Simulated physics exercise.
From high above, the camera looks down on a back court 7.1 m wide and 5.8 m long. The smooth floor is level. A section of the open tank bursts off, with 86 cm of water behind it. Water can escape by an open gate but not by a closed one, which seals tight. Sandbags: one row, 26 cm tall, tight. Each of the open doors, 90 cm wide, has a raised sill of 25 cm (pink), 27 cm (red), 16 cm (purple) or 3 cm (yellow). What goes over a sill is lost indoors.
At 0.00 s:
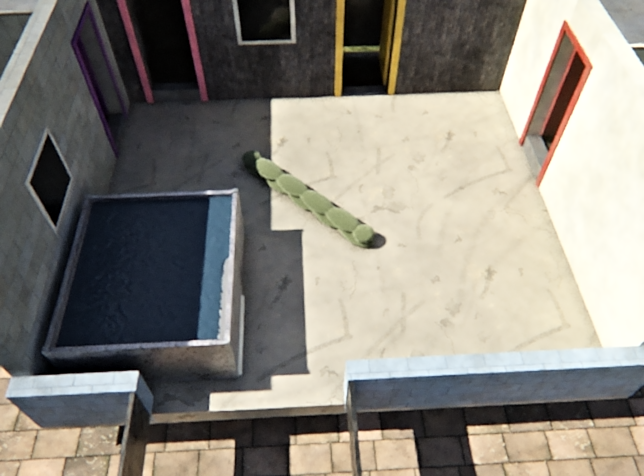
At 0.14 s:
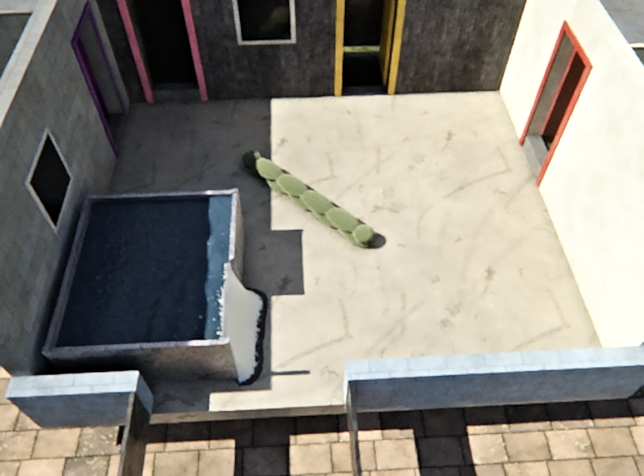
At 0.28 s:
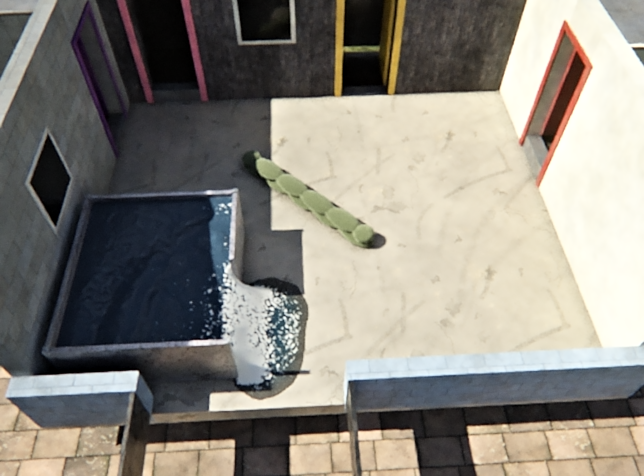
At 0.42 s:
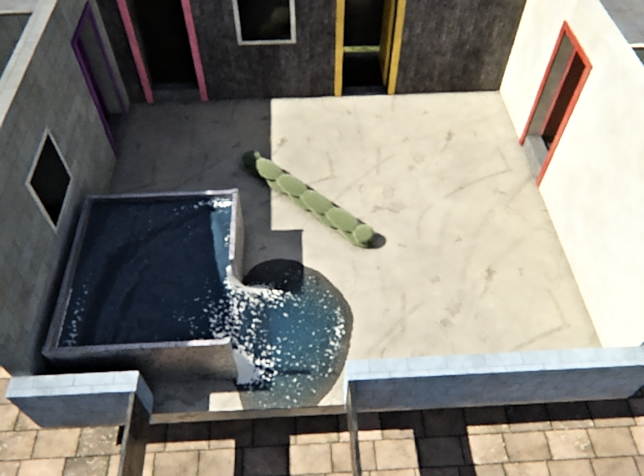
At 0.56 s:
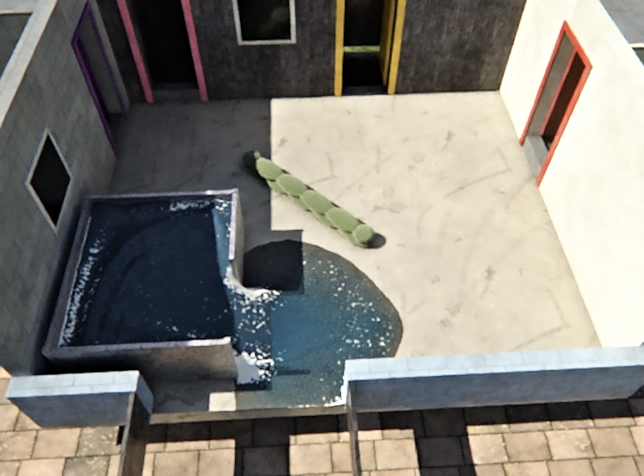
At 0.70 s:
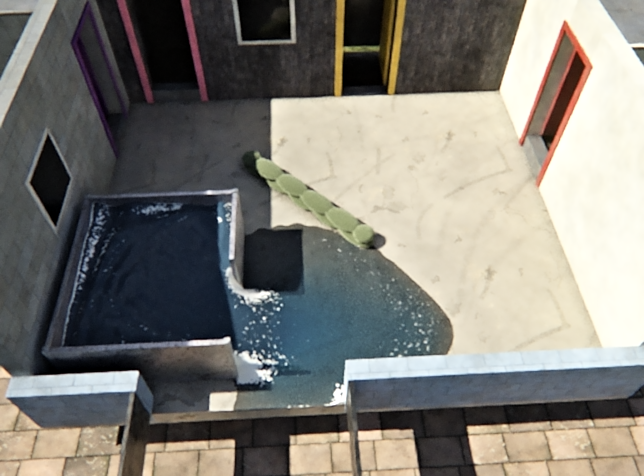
In a walled back court seen from above, water pours through a gap in the right side of an open tank and spreads across the pale floor in a widening pool, while a segmented green object lies still.
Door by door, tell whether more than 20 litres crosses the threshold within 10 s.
Pink door - no, red door - no, purple door - no, yellow door - yes.
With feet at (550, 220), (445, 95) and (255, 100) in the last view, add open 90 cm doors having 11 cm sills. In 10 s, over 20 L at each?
Taking them in order, the first gets enough, the second enough and the third too little.
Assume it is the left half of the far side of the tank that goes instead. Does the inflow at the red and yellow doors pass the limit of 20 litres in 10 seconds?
Compared with that limit, red falls short while yellow goes higher.
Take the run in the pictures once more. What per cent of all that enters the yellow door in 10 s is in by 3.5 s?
That works out near 0%.
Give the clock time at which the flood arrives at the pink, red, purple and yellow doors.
So pink at 5.5 s, red at 2.2 s, purple at 6.5 s, and yellow at 4.0 s.
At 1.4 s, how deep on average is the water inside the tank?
I'd put the mean depth near 57 centimetres.
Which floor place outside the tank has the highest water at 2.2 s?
That would be near pixel (603, 359).
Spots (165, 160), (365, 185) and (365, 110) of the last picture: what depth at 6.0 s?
About 1, 2 and 11 cm respectively.
After 1.4 s water covers 30 % of the floor and is deepest (47 cm) near (247, 339); pink door not reached, red door not reached, purple door not reached, yellow door not reached.
After 2.2 s water covers 40 % of the floor and is deepest (47 cm) near (603, 359); pink door not reached, red door not reached, purple door not reached, yellow door not reached.
After 3.5 s water covers 50 % of the floor and is deepest (31 cm) near (553, 374); pink door not reached, red door 15 cm at the sill, 0 L in, purple door not reached, yellow door not reached.
After 6.0 s water covers 75 % of the floor and is deepest (23 cm) near (500, 99); pink door 3 cm at the sill, 0 L in, red door 10 cm at the sill, 0 L in, purple door not reached, yellow door 10 cm at the sill, 34 L in.
After 10.0 s water covers 95 % of the floor and is deepest (17 cm) near (127, 118); pink door 14 cm at the sill, 0 L in, red door 10 cm at the sill, 0 L in, purple door 16 cm at the sill, 0 L in, yellow door 7 cm at the sill, 108 L in.
